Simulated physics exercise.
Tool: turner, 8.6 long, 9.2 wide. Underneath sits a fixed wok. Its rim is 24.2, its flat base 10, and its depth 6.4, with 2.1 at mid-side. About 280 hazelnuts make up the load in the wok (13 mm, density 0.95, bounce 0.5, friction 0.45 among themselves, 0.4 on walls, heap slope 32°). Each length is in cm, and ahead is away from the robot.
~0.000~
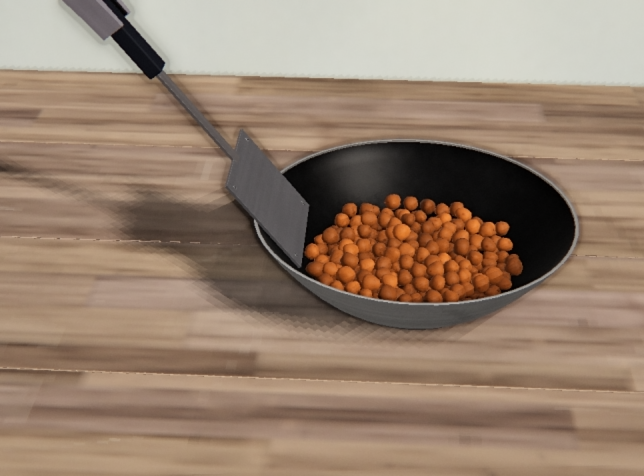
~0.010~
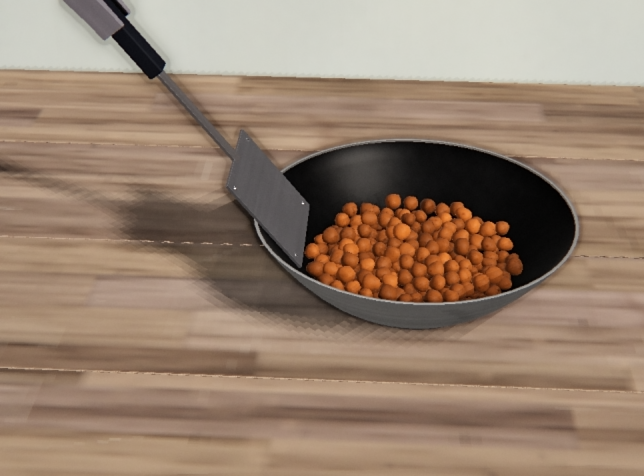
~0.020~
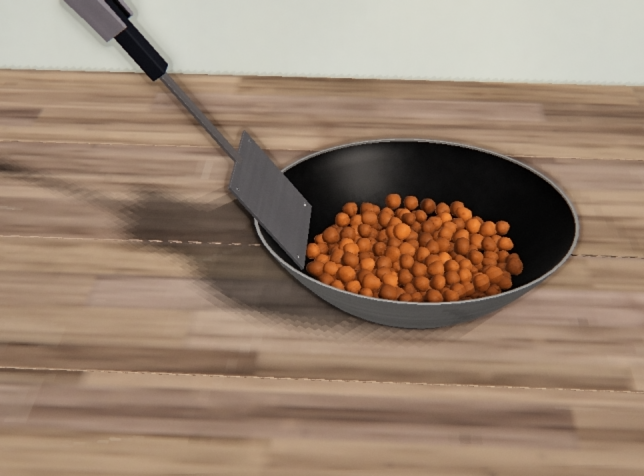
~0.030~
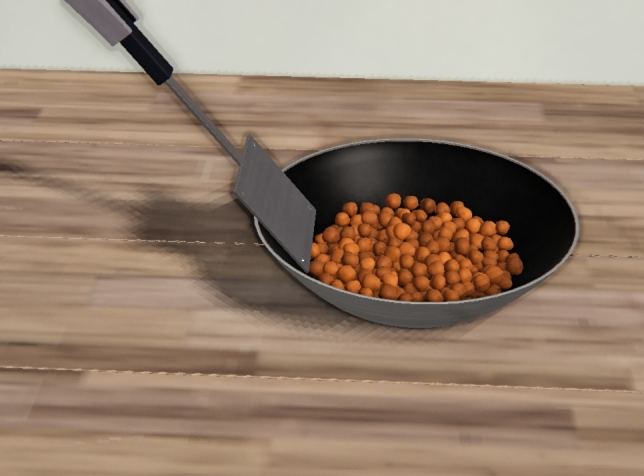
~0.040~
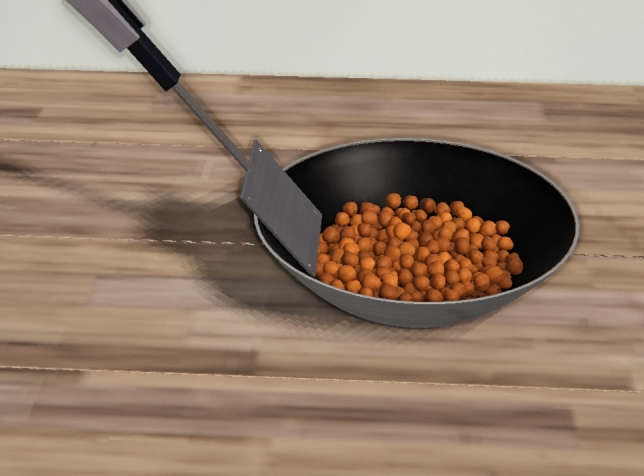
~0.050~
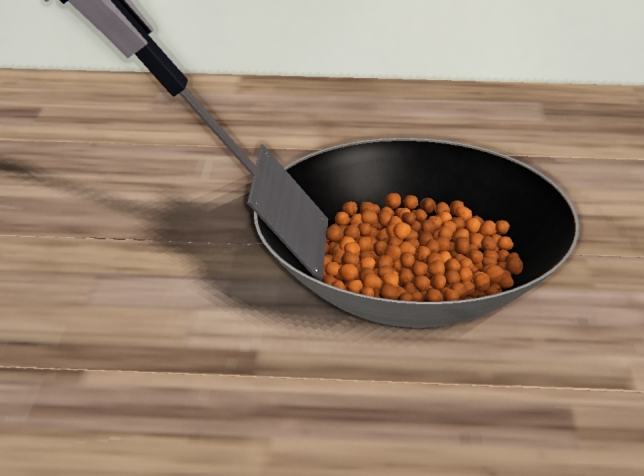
To begin with, a metal turner with a dark handle rests against the left inside edge of a black wok holding a heap of round, orange-brown nuts on a wooden surface. The turner then slides slightly right and down toward the heap, while the nuts and wok barely change.
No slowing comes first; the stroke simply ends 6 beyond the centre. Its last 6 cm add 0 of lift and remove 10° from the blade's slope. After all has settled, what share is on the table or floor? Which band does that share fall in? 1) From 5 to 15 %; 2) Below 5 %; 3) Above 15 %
Option 1: From 5 to 15 %.
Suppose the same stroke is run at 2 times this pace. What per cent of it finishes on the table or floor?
Around 30 percent would finish on the table or floor.
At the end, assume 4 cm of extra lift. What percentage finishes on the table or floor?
It comes to near 10 percent.
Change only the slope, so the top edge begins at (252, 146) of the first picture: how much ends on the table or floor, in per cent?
15 percent or thereabouts.
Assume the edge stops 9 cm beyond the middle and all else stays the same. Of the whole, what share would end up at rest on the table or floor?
Estimate: Approx. 40 %.
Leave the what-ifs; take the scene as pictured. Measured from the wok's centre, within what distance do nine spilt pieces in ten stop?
About 25 cm.
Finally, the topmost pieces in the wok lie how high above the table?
Roughly 8.0 cm.
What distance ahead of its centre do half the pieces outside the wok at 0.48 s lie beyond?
Some 16 centimetres ahead.
After 0.14 s, sloping 52°, highest piece 7 above the table; 285 in the wok.
After 0.23 s, sloping 48°, highest piece 8 above the table; 284 in the wok, 1 on the blade or in flight.
After 0.48 s, sloping 42°, highest piece 8 above the table; 259 in the wok, 24 on the table or floor, 2 on the blade or in flight.
After 1.53 s, sloping 42°, highest piece 8 above the table; 259 in the wok, 26 on the table or floor.
At rest, 259 in the wok, 26 on the table or floor. That is 9 % on the table or floor.
